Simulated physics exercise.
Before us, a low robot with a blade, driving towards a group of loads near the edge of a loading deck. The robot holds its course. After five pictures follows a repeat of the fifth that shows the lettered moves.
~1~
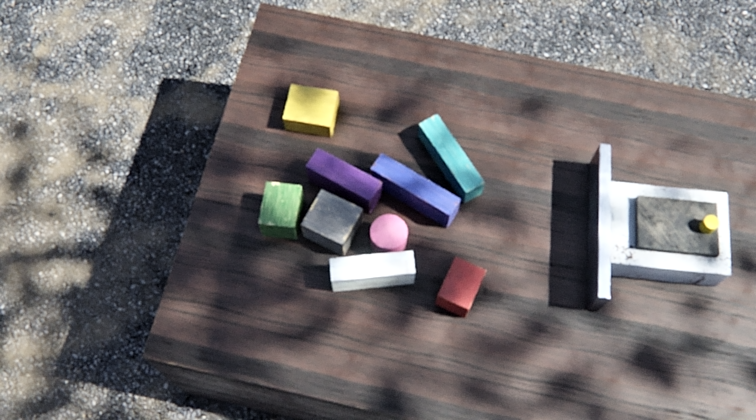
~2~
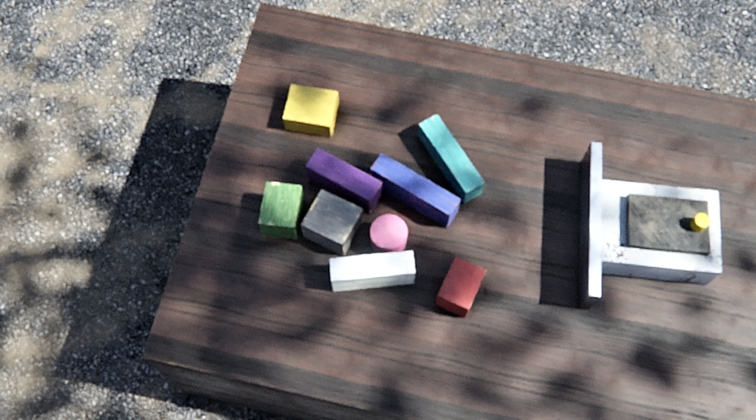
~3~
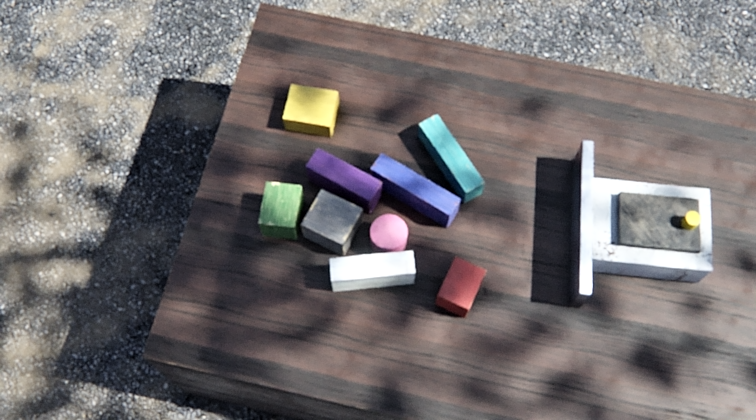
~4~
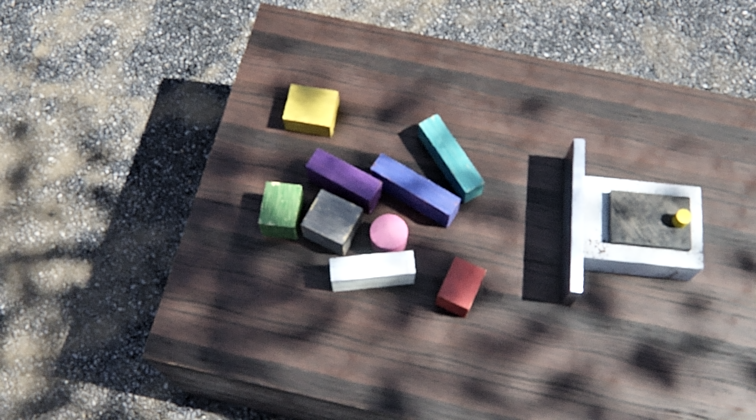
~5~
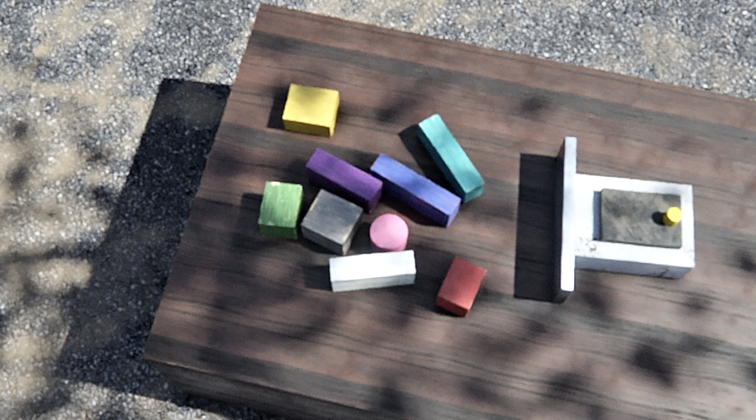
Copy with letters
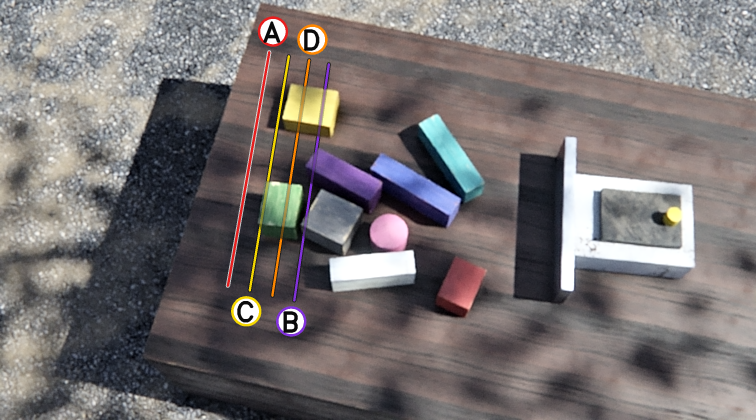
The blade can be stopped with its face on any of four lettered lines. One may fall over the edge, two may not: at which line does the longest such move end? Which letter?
At C, and not beyond.
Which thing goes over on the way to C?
The green crate.
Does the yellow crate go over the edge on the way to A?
By then, yes.
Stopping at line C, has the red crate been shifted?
By then, yes.
On the marked copy, A at (250, 163); B at (312, 176); C at (270, 167); D at (292, 172).
Following C. Soon after the start, robot (525, 194); red crate (437, 291); turquoise bar (436, 153).
Later, robot (417, 171); green crate (247, 206); grey crate (278, 231).
In the end, robot (333, 154); green crate over the edge; yellow crate (235, 96); one fallen.
As for the rest, A drops three; B is within the limit but short; D is within the limit but short.
